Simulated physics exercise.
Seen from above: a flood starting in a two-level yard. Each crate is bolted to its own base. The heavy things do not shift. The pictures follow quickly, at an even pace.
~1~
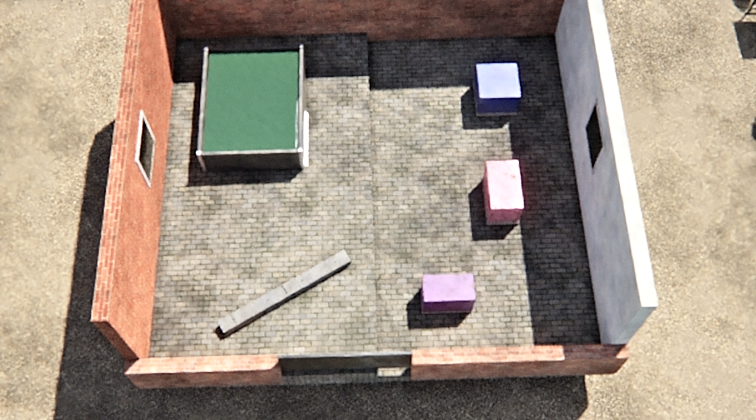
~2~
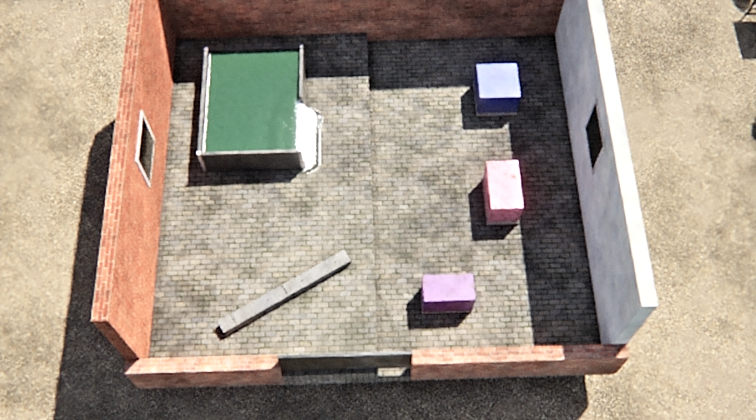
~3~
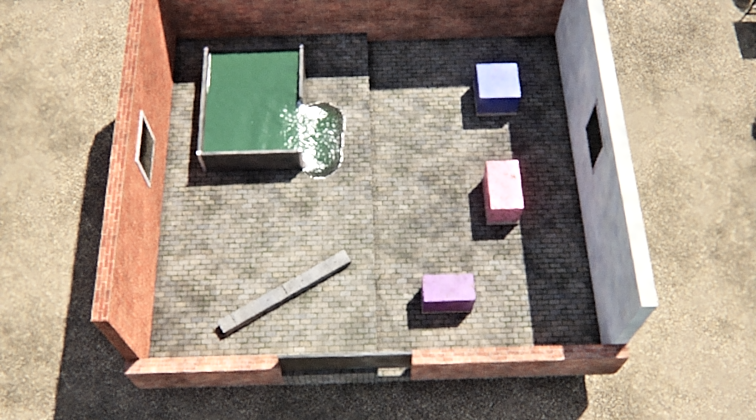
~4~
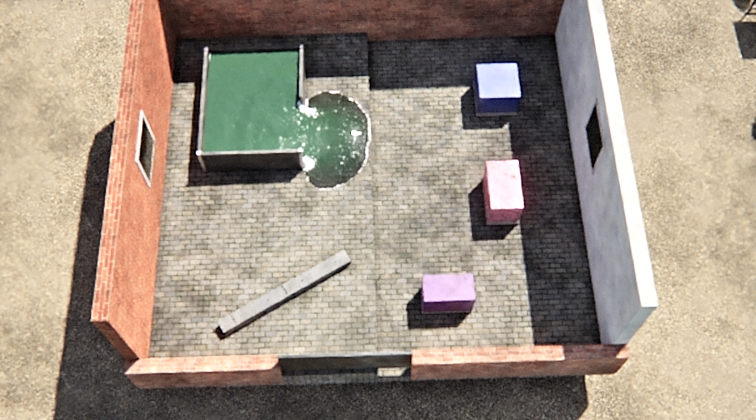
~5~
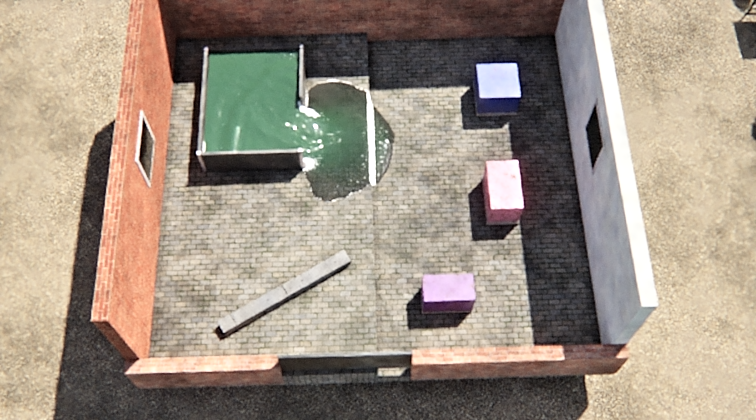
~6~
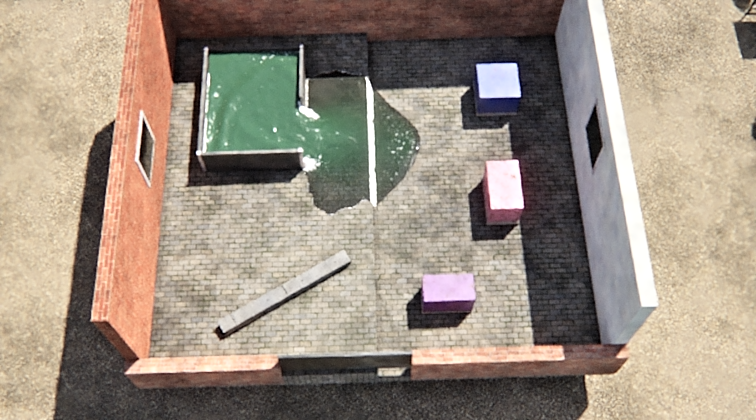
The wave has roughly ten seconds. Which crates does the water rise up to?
The pink crate gets wet; the blue crate gets wet; the purple crate gets wet.
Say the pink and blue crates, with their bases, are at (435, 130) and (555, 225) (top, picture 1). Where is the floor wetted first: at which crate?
I say the pink crate.
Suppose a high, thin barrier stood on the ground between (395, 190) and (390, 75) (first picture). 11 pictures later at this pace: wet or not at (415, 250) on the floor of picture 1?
There: Under water.
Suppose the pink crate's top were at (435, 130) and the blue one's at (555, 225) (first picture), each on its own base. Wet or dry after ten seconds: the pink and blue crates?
The pink crate is topped, the blue crate is topped.
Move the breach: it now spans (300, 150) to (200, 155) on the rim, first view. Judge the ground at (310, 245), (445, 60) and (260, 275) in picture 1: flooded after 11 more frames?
As listed: Wet, dry, covered.
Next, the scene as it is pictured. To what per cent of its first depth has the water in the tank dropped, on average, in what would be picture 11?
I make it 72 per cent.
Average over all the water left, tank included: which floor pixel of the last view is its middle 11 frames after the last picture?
Around (326, 131).
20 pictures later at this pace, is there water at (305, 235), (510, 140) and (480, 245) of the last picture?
One after the other: Dry, awash, covered.
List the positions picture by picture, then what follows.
The first frame shows still water in the tank at (252, 101).
In the second frame, water pours out at (301, 134) and has run to (311, 112).
In the third frame, the front is at (335, 111), out from the gap at (301, 135).
In the fourth frame, the front is at (363, 118), out from the gap at (301, 136).
In the fifth frame, water pours out at (301, 136) and has run to (388, 130).
In the sixth frame, water pours out at (301, 136) and has run to (416, 137).
A moment on, water covers 25 % of the floor; the pink crate water round its plinth, the blue crate water round its plinth, the purple crate not reached.
Next, water covers 35 % of the floor; the pink crate water round its plinth, the blue crate water round its plinth, the purple crate water round its plinth.
Then, water covers 55 % of the floor; the pink crate water round its plinth, the blue crate water round its plinth, the purple crate water round its plinth.
Later, water covers 60 % of the floor; the pink crate water round its plinth, the blue crate water round its plinth, the purple crate water round its plinth.
In the end, water covers 60 % of the floor; the pink crate was topped, the blue crate was topped, the purple crate was topped.
